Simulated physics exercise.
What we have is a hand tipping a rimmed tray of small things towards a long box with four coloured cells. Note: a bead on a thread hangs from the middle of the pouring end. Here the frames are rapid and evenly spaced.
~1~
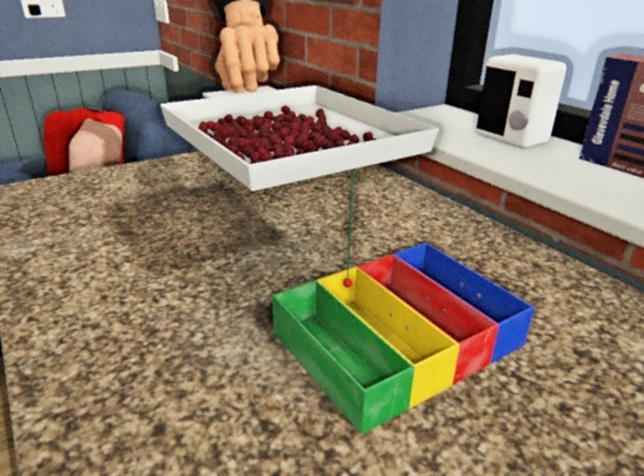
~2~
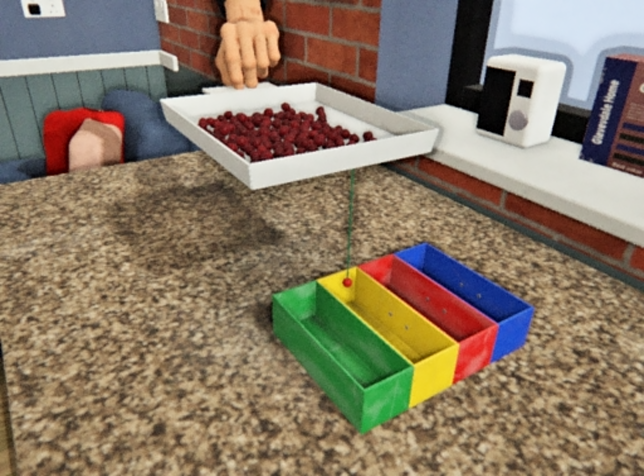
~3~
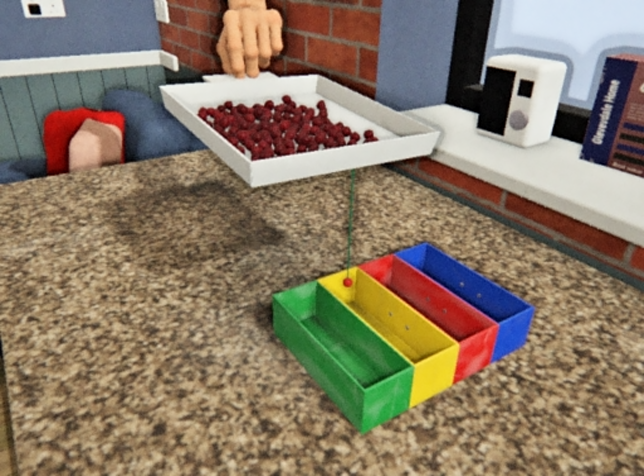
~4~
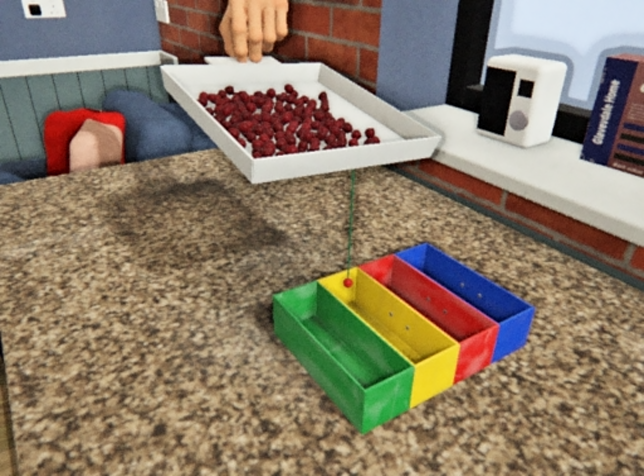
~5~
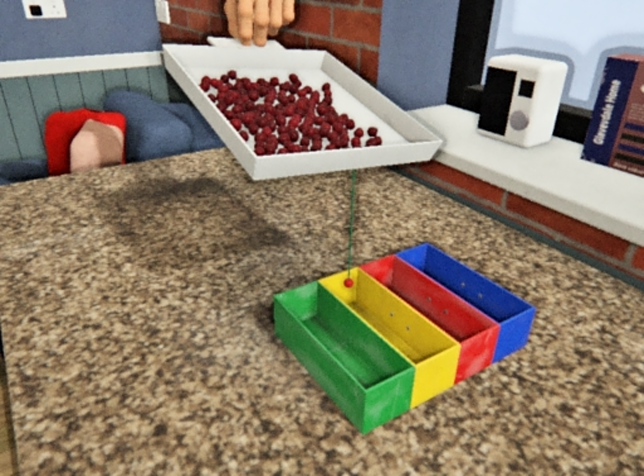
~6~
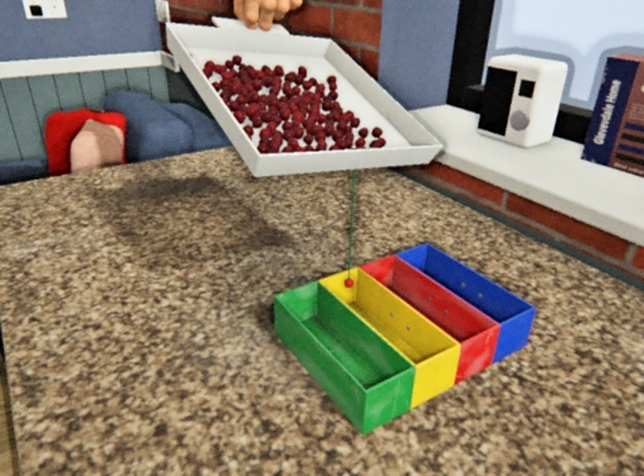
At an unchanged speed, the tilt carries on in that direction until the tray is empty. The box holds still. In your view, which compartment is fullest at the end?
Fullest: The red compartment.
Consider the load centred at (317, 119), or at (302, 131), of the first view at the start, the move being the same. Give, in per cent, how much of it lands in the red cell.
50 % and 40 %.
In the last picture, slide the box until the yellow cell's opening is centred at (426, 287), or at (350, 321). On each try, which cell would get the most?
The first time it is that yellow cell; the second time it is the cell in blue.
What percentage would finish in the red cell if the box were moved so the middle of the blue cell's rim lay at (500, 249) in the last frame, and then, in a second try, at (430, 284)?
The first try gives 0 per cent, the second 20 per cent.
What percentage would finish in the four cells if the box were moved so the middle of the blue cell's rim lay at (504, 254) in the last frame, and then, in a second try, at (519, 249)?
You'd get about 80 per cent first and about 80 per cent second.
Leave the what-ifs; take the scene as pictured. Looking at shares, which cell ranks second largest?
Rank two - the blue one.
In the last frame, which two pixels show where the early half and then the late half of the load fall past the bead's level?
Around (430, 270) and then (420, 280).
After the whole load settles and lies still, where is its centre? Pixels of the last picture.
About pixel (428, 324).
Just after the last frame, tray tipped steeply; almost all on the tray; just a few falling or outside the box.
A moment on, tray tipped past a quarter turn; roughly a third on the tray; about a tenth in the red cell; about a tenth in the blue cell; roughly a third falling or outside the box.
Further on, tray tipped past a quarter turn; roughly half in the red cell; roughly a quarter in the blue cell; about a tenth in the yellow cell; about a tenth in the green cell; about a tenth falling or outside the box.
When it is over, tray tipped past a quarter turn; roughly half in the red cell; roughly a quarter in the blue cell; about a tenth in the yellow cell; about a tenth in the green cell; about a tenth outside the box.
